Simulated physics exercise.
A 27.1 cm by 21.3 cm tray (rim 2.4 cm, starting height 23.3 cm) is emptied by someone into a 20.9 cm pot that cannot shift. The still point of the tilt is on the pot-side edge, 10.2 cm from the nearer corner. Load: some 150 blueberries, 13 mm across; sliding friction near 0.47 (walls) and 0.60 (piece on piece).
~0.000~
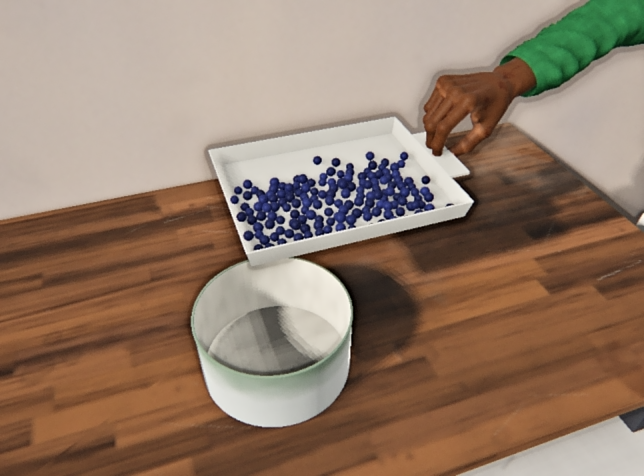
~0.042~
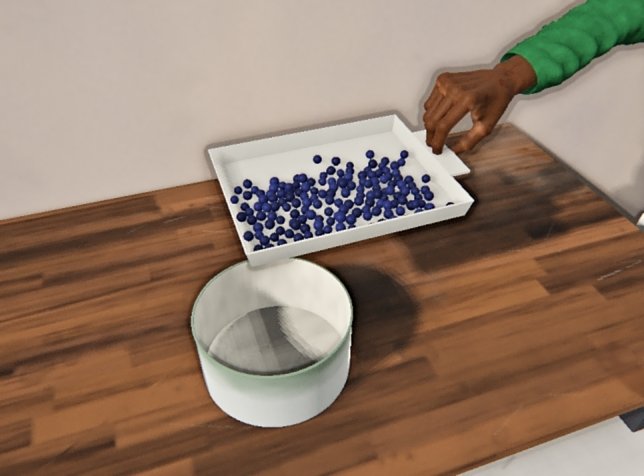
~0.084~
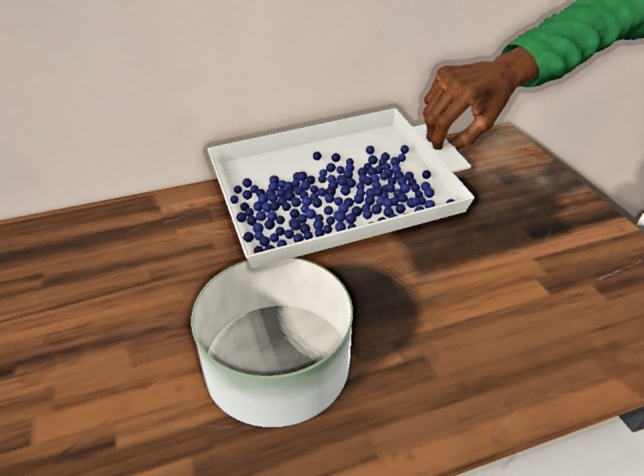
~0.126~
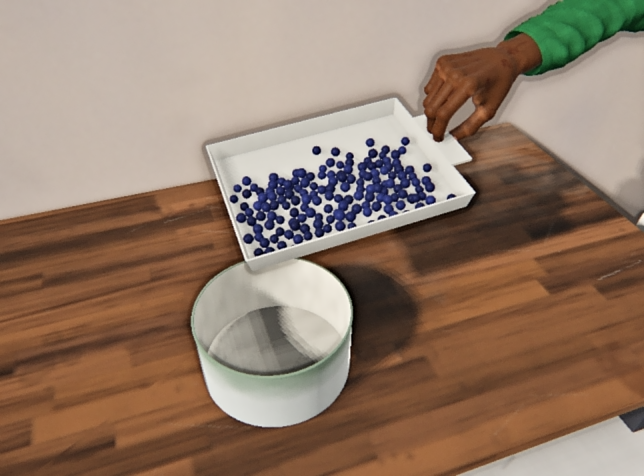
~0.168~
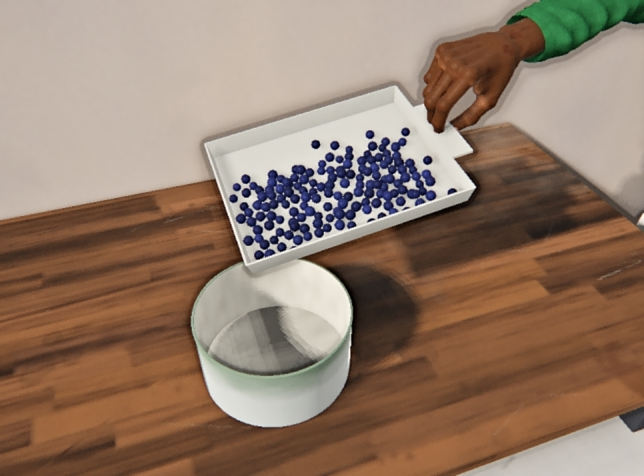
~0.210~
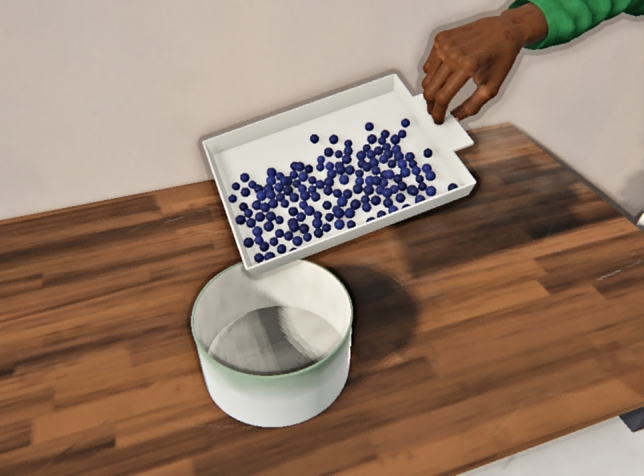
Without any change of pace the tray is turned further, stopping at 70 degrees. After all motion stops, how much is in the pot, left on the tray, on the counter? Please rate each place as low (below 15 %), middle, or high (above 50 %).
Pot: Low, tray: High, counter: Low.
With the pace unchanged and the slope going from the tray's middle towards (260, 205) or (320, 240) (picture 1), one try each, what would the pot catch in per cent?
First try: Around 5 percent; second try: Around 5 percent.
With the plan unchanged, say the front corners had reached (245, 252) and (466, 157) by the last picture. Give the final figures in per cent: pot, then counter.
Pot 5; counter 15.
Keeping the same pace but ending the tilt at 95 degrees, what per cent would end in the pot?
In that case some 85 per cent.
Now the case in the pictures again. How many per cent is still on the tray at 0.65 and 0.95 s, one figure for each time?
In turn: 100, 95.
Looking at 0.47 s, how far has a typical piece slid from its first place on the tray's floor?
3 cm.
After 0.47 s, tilt 42 degrees; the tray holds 100 %, the pot 0 %.
Then, at 0.65 s, tilt 61 degrees; the tray holds 100 %, the pot 0 %.
After 0.95 s, tilt 70 degrees; the tray holds 95 %, the pot 5 %.
In the end, at 1.4 s, pot 5 %, tray 95 %, counter 0 %.
